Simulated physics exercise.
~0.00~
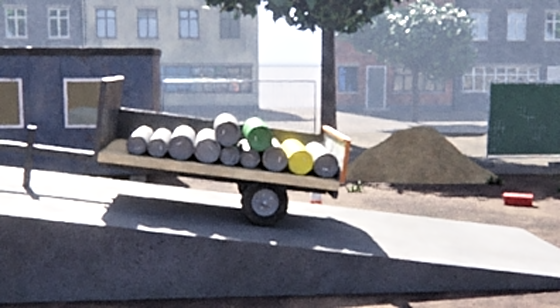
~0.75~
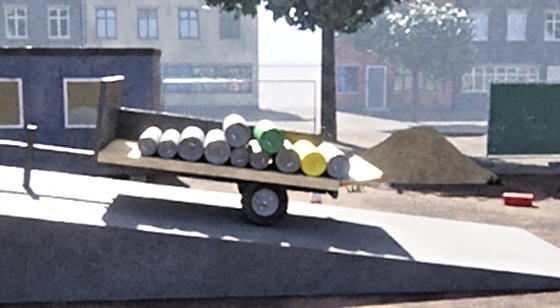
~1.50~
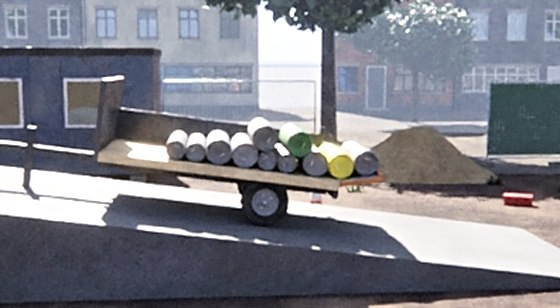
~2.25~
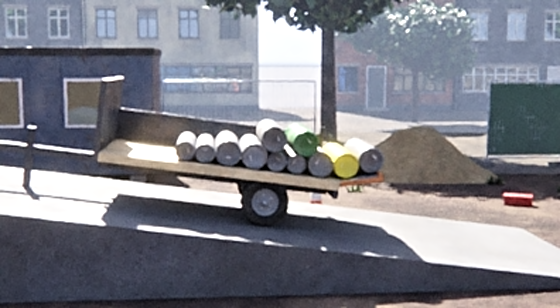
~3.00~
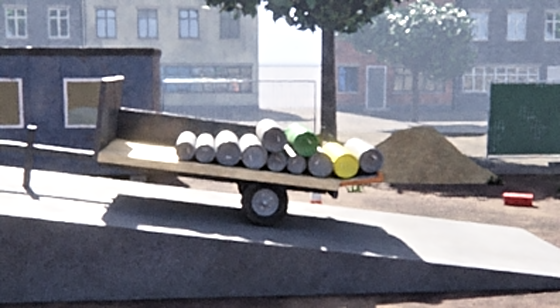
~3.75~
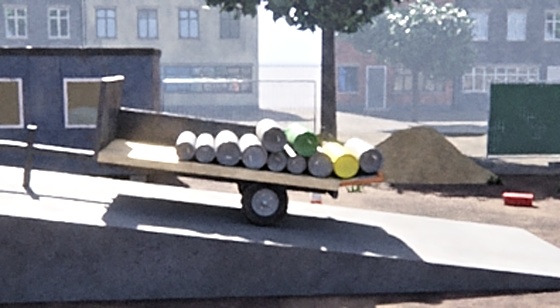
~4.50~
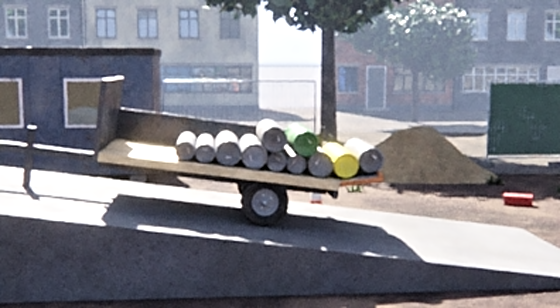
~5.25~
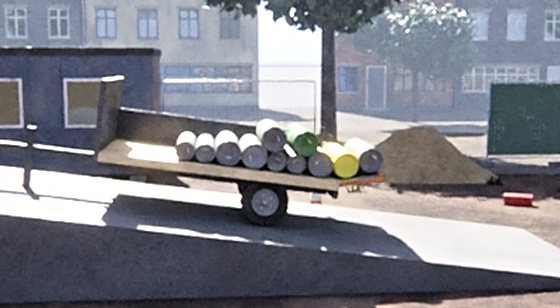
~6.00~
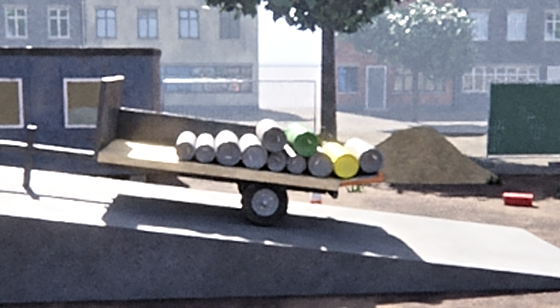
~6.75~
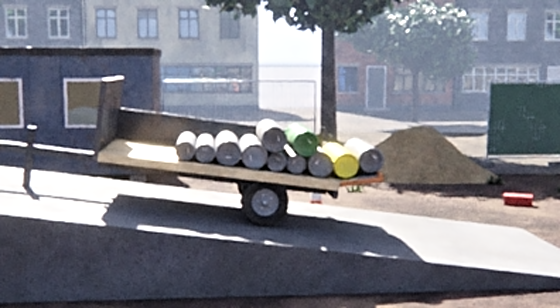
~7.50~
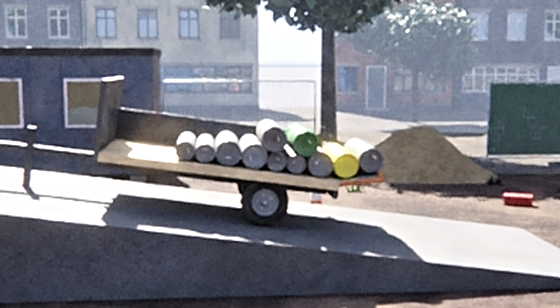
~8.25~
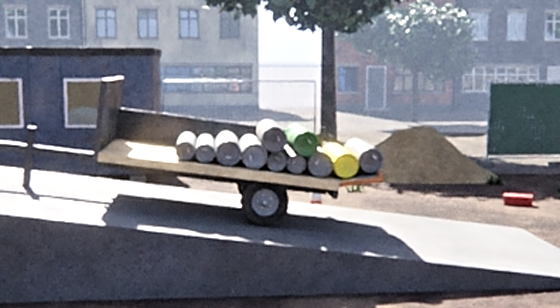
At the start, a trailer stands on a ramp sloping down to the right, with a row of grey cylinders, one green and one yellow among them, lying against its raised tailgate. The tailgate swings down at the right end, and the cylinders begin rolling toward it. The yellow one rolls out onto the lowered gate, while the green one, perched on top of others, travels right along with the load. The row slows after a short distance and stops, with nothing falling to the ground. It stays still, the yellow cylinder resting on the tailgate and the green one still inside the bed.
